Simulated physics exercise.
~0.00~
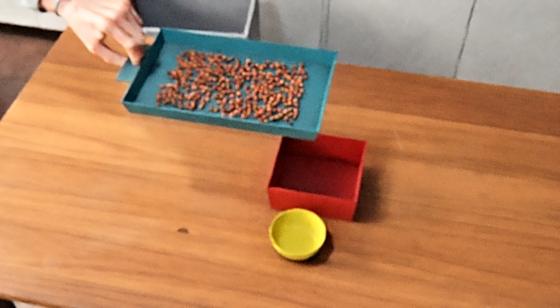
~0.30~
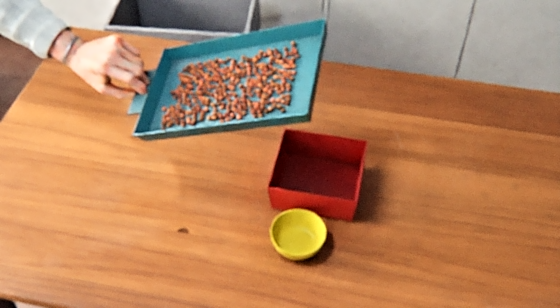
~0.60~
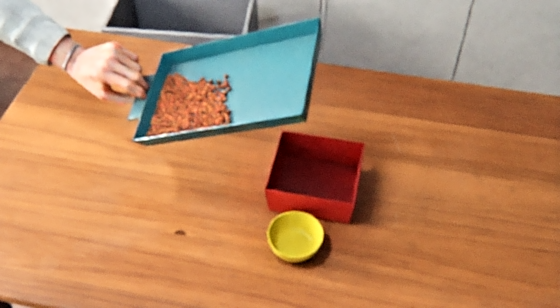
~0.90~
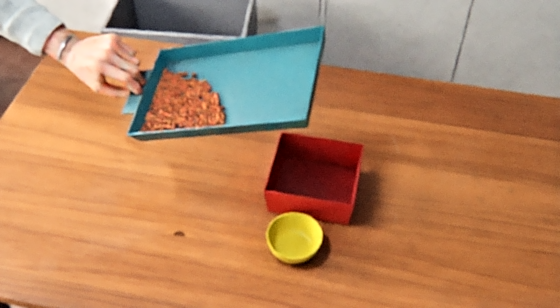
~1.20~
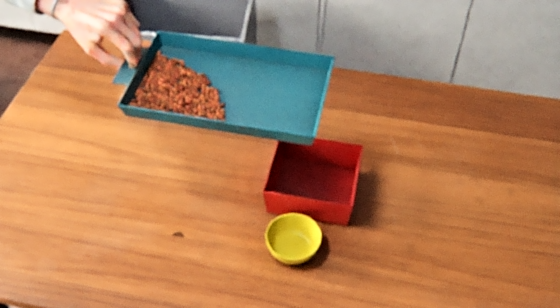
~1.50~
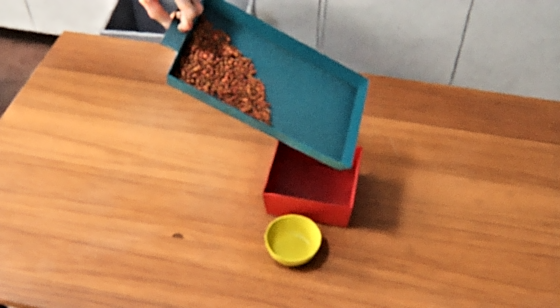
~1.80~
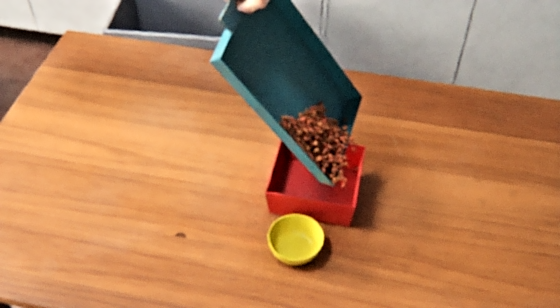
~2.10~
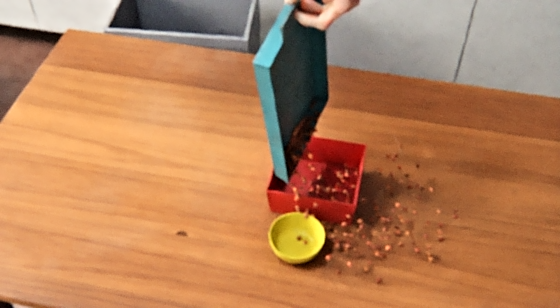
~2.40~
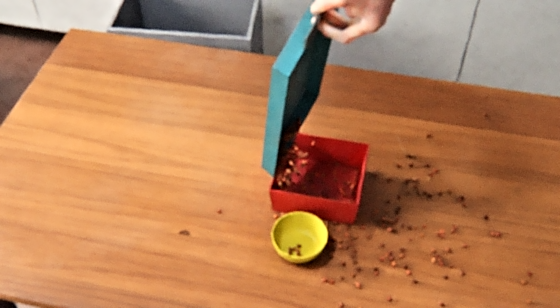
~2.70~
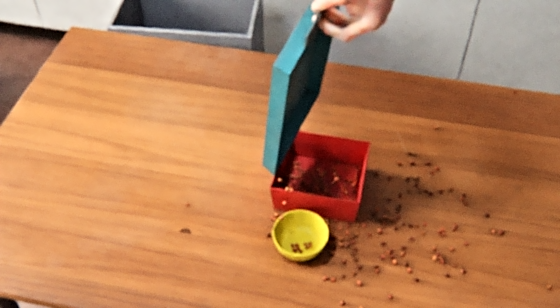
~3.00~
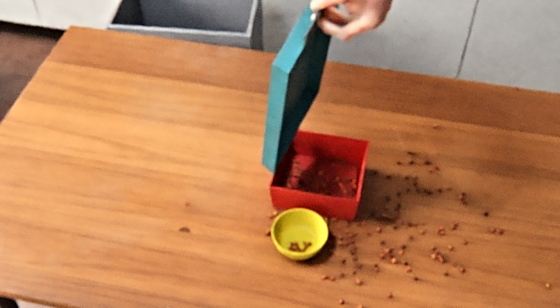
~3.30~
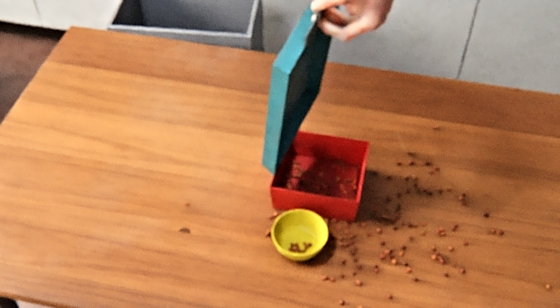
On a wooden table, a hand tilts a teal tray of small reddish-brown pellets, levels it, then tips it steeply to the right over a red tin, leaving many pellets in the tin, many scattered across the table and a few in the yellow bowl.
